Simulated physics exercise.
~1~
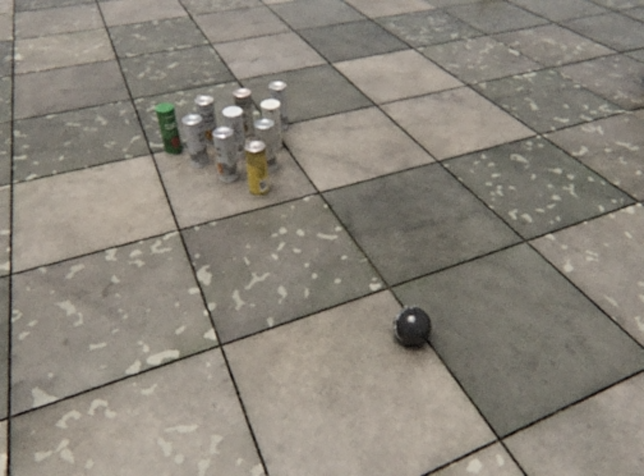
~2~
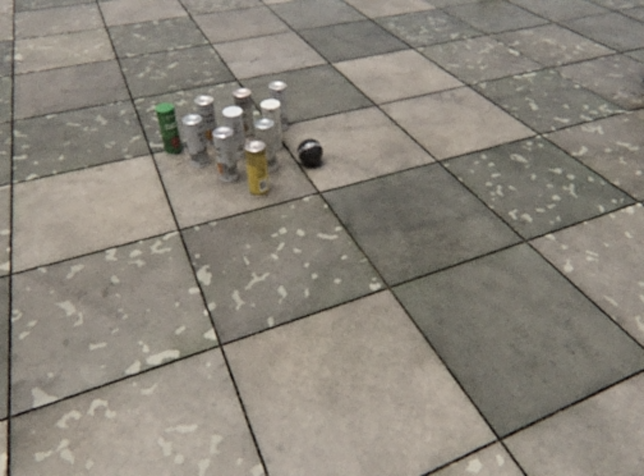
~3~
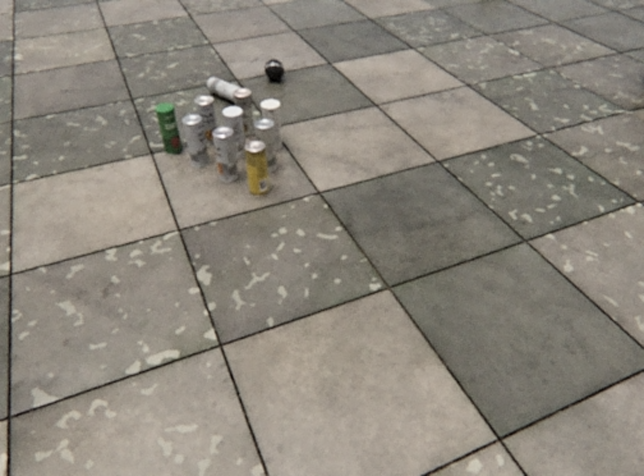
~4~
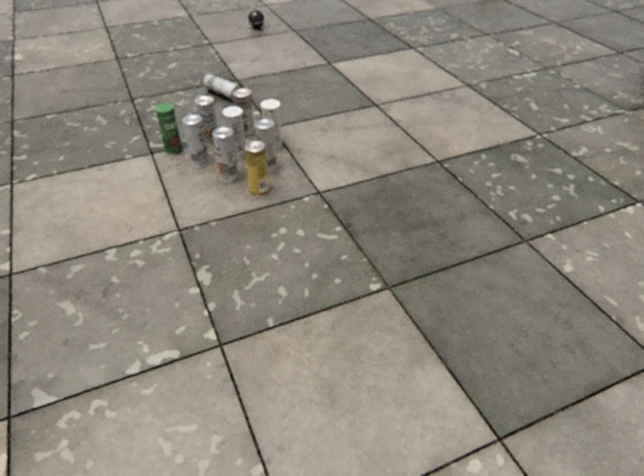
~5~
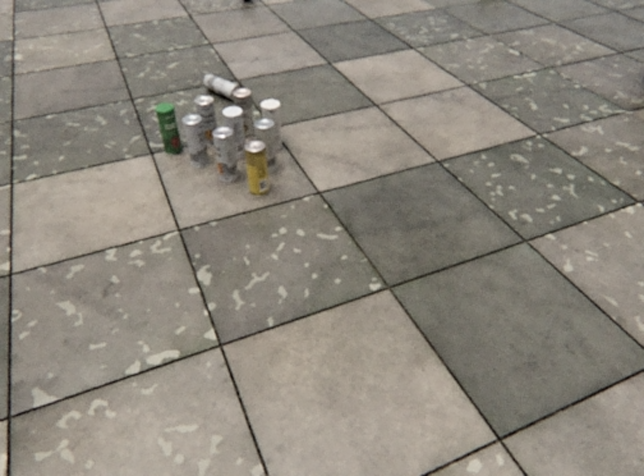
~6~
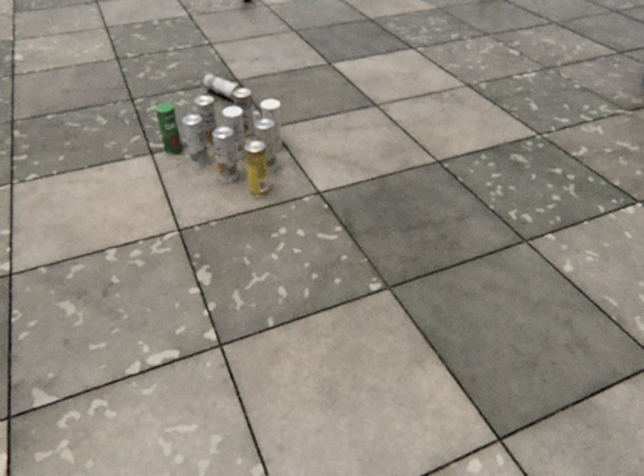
A wide floor of large square tiles, some plain beige or dark grey and others speckled with pale flecks, is seen from above at an angle by a still camera. Ten upright cans stand in a tight wedge left of centre towards the back, mostly silvery, with a green one at the left and a yellow one nearest the viewer. A dark, shiny ball rolls from the lower right up and left towards the group's right side. It passes the back edge, where one silvery can topples onto its side. The ball rolls on into the distance and leaves at the top, while the other cans remain standing.
